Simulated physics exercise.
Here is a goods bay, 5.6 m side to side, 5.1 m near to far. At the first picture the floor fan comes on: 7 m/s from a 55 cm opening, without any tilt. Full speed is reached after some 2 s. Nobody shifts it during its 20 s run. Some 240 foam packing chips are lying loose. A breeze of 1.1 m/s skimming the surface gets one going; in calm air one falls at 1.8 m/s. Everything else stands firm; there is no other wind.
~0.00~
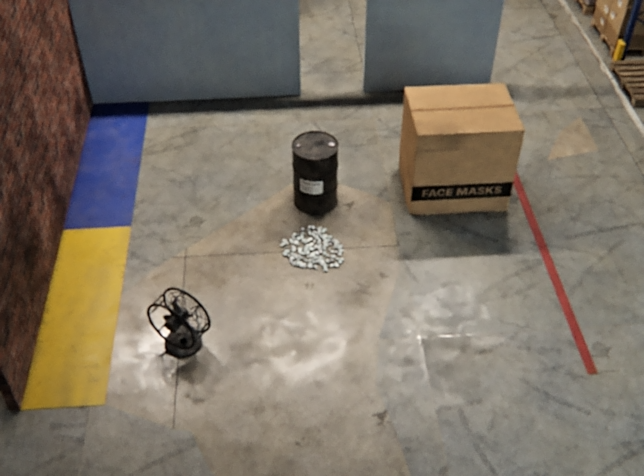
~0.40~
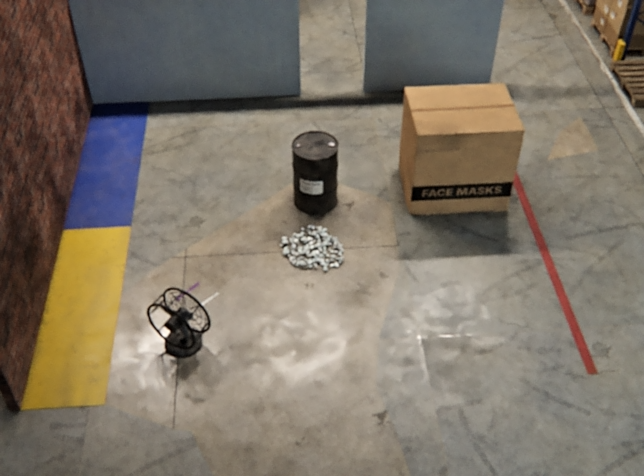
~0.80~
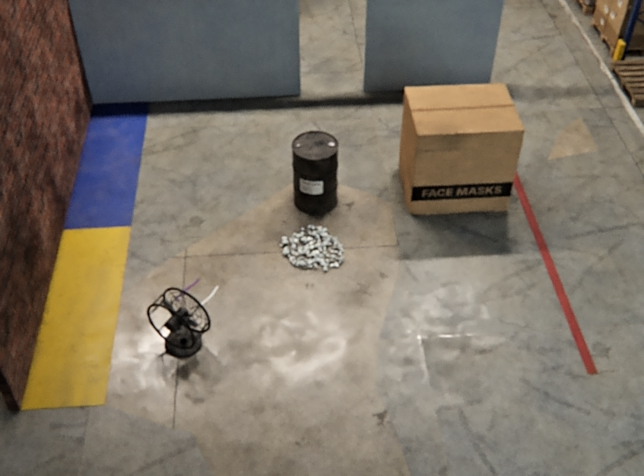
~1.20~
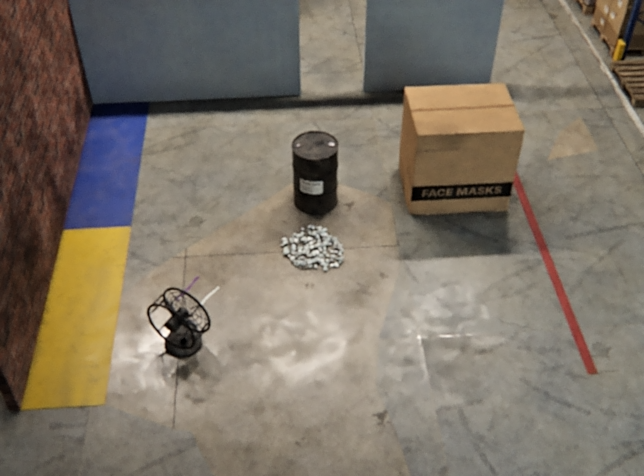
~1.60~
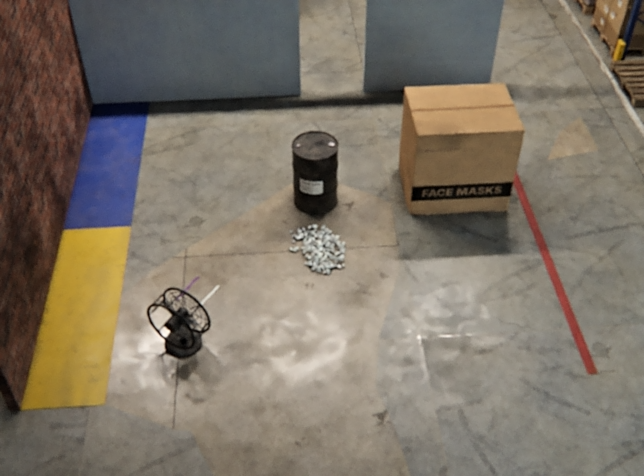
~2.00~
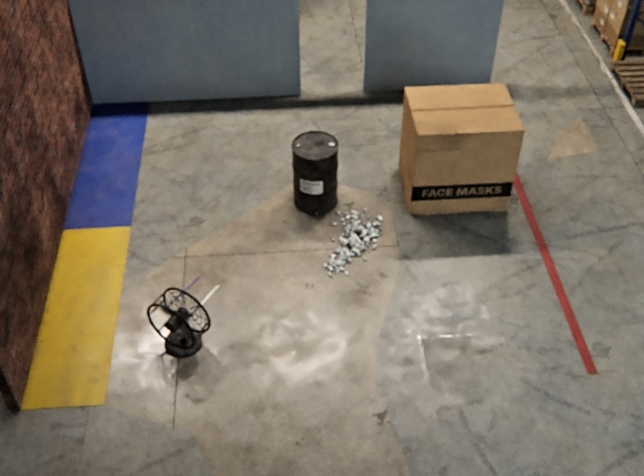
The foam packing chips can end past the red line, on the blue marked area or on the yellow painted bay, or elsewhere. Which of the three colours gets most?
The biggest group is at the red one.
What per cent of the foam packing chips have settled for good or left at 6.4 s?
Near 20 %.
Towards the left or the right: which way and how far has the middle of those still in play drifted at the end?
To the right, by about 2.2 m.
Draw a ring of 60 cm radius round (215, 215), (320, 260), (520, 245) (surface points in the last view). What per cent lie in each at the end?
In turn about 0 %, 15 %, 40 %.
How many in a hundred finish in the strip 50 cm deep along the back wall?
About 0 %.
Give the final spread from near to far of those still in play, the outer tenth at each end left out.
About 0.4 m.
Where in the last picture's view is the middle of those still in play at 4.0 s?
Around (502, 246).
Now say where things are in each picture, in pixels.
In the first frame, the middle of the foam packing chips is near (312, 249), none has stirred yet and the mouth of the floor fan is at (179, 319).
In the second frame, the middle of the foam packing chips is near (312, 248), none has stirred yet, the yellow painted bay is centred on (82, 308), the blue marked area is centred on (110, 160) and the red line is centred on (529, 203).
In the third frame, the middle of the foam packing chips is near (312, 248), none has stirred yet, the top of a barrel is at (315, 145) and the top of a large carton is at (463, 108).
In the fourth frame, the middle of the foam packing chips is near (312, 248) and none has stirred yet.
In the fifth frame, the middle of the foam packing chips is near (320, 247), the farthest in sight from the floor fan is at (330, 232) and about 50 % have left their places.
In the sixth frame, the middle of the foam packing chips is near (354, 242), the farthest in sight from the floor fan is at (379, 217) and about 95 % have left their places.
After 4.0 s, 0 % are on the yellow painted bay, 0 % on the blue marked area and 1 % past the red line; the middle of those still in play is near (502, 246); 10 % have settled or left.
After 6.4 s, 0 % are on the yellow painted bay, 0 % on the blue marked area and 22 % past the red line; the middle of those still in play is near (509, 242); 25 % have settled or left.
After 11.0 s, 0 % are on the yellow painted bay, 0 % on the blue marked area and 32 % past the red line; the middle of those still in play is near (510, 248); 44 % have settled or left.
After 20.0 s, at the end, 0 % are on the yellow painted bay, 0 % on the blue marked area and 37 % past the red line; the middle of those still in play is near (510, 248).
